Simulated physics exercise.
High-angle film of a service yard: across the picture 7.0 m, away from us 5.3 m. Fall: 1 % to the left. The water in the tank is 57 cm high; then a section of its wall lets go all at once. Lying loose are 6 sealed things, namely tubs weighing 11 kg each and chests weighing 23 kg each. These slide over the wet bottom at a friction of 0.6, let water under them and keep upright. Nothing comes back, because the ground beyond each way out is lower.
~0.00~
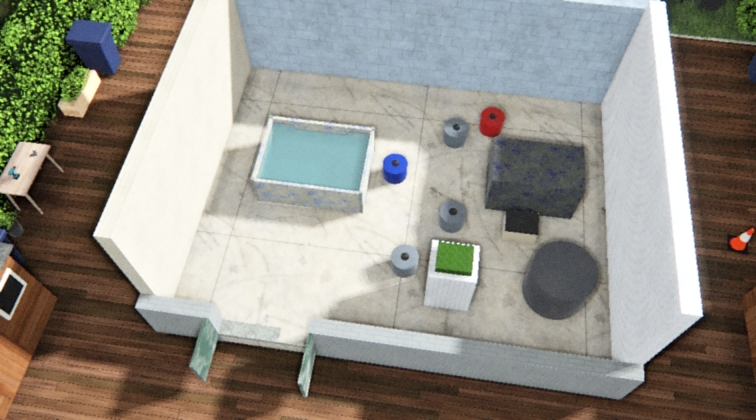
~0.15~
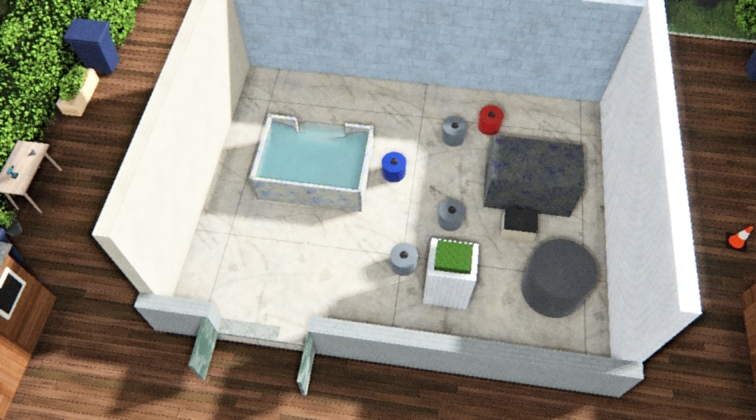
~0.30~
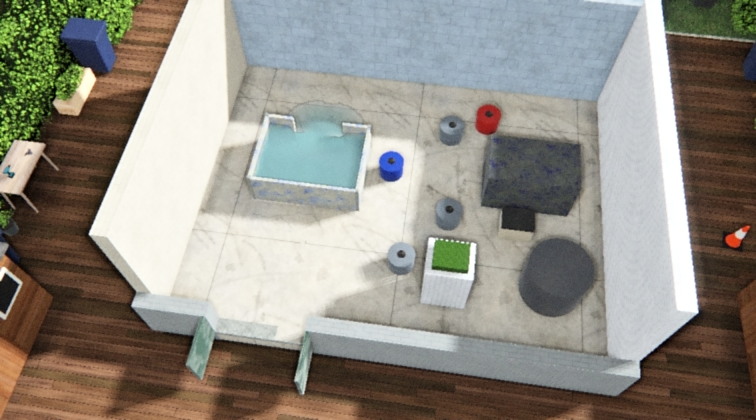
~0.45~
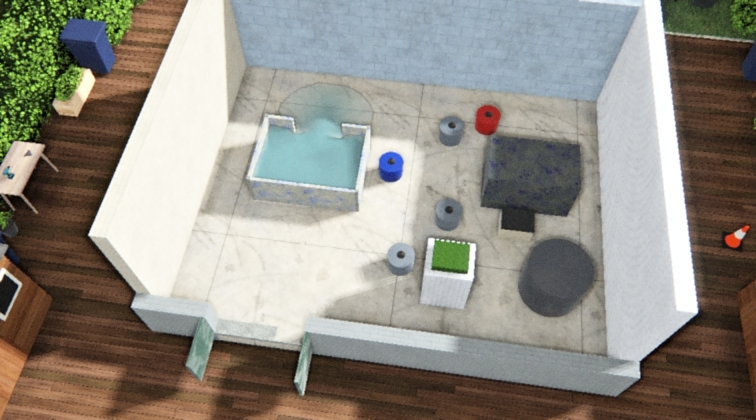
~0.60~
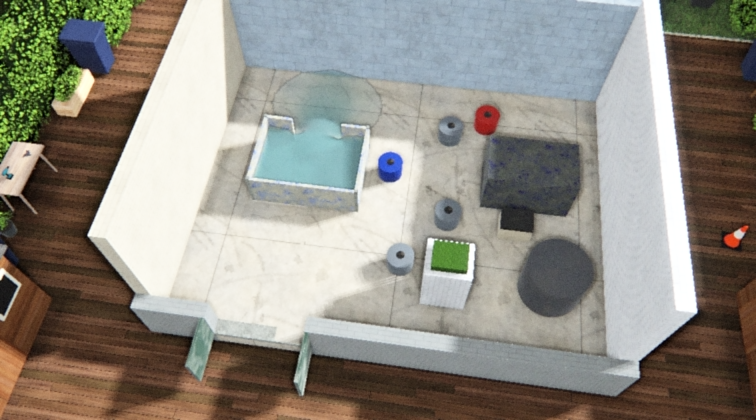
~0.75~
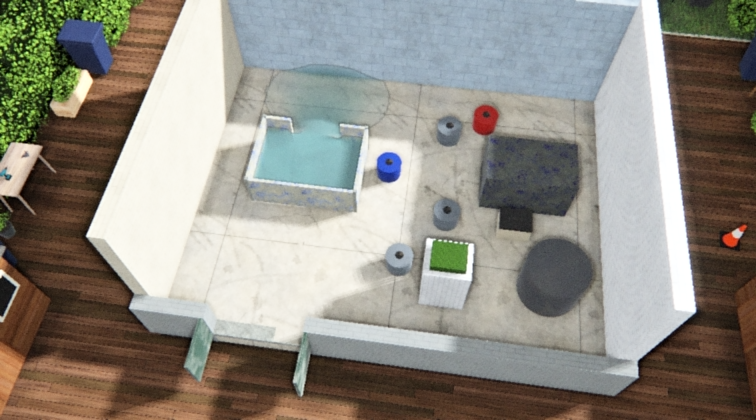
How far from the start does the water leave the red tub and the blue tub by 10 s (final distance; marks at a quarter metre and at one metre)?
First the red tub: It ends up somewhat displaced; then the blue tub: It stays about where it started.
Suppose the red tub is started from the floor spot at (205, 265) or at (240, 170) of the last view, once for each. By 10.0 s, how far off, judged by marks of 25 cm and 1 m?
Try one, it is swept a long way; try two, it is swept a long way.
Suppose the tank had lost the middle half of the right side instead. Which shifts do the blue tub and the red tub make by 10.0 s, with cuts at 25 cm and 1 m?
Note: Blue tub swept well away, red tub swept well away.
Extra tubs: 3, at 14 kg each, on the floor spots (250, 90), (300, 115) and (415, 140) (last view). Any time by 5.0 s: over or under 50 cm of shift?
Answers, first to last: Exceeding, exceeding, not exceeding.
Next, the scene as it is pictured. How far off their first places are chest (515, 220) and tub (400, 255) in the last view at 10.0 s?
In that order: 0 cm, 0 cm.
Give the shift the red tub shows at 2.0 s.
Shift by then: About 0 cm.
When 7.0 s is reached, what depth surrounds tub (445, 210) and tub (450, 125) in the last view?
Some 1 cm at the first, some 3 cm at the second.
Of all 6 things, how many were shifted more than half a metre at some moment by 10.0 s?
Count: 0.
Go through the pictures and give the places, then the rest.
In the first picture, the red tub at (493, 117), on the bottom; the blue tub at (395, 163), on the bottom; 2.4 m2 under water; 0 of 6 have shifted.
In the second picture, the red tub at (492, 115), on the bottom; the blue tub at (394, 162) rests on the ground; 2.8 m2 under water; 0 of 6 have shifted.
In the third picture, the red tub at (489, 114), on the bottom; the blue tub at (392, 161) rests on the ground; 3.5 m2 under water; 0 of 6 have shifted.
In the fourth picture, the red tub at (489, 115), on the bottom; the blue tub at (391, 162) rests on the ground; 4.4 m2 under water; 0 of 6 have shifted.
In the fifth picture, the red tub at (488, 115), on the bottom; the blue tub at (391, 162) rests on the ground; water covers 5.2 m2; 0 of 6 have shifted.
In the sixth picture, the red tub at (487, 115), on the bottom; the blue tub at (389, 162), on the bottom; 5.6 m2 under water; 0 of 6 have shifted.
After 2.0 s the red tub is near (487, 115), 0.0 m from its start, aground; the blue tub is near (389, 162), 0.0 m from its start, aground; 0 of 6 are out; 0 afloat.
After 4.5 s the red tub is near (509, 126), 0.5 m from its start, aground; the blue tub is near (389, 162), 0.0 m from its start, aground; 0 of 6 are out; 0 afloat.
After 7.0 s the red tub is near (509, 126), 0.5 m from its start, aground; the blue tub is near (389, 162), 0.0 m from its start, aground; 0 of 6 are out; 0 afloat.
After 10.0 s the red tub is near (509, 126), 0.5 m from its start, aground; the blue tub is near (389, 162), 0.0 m from its start, aground; 0 of 6 are out; 0 afloat.
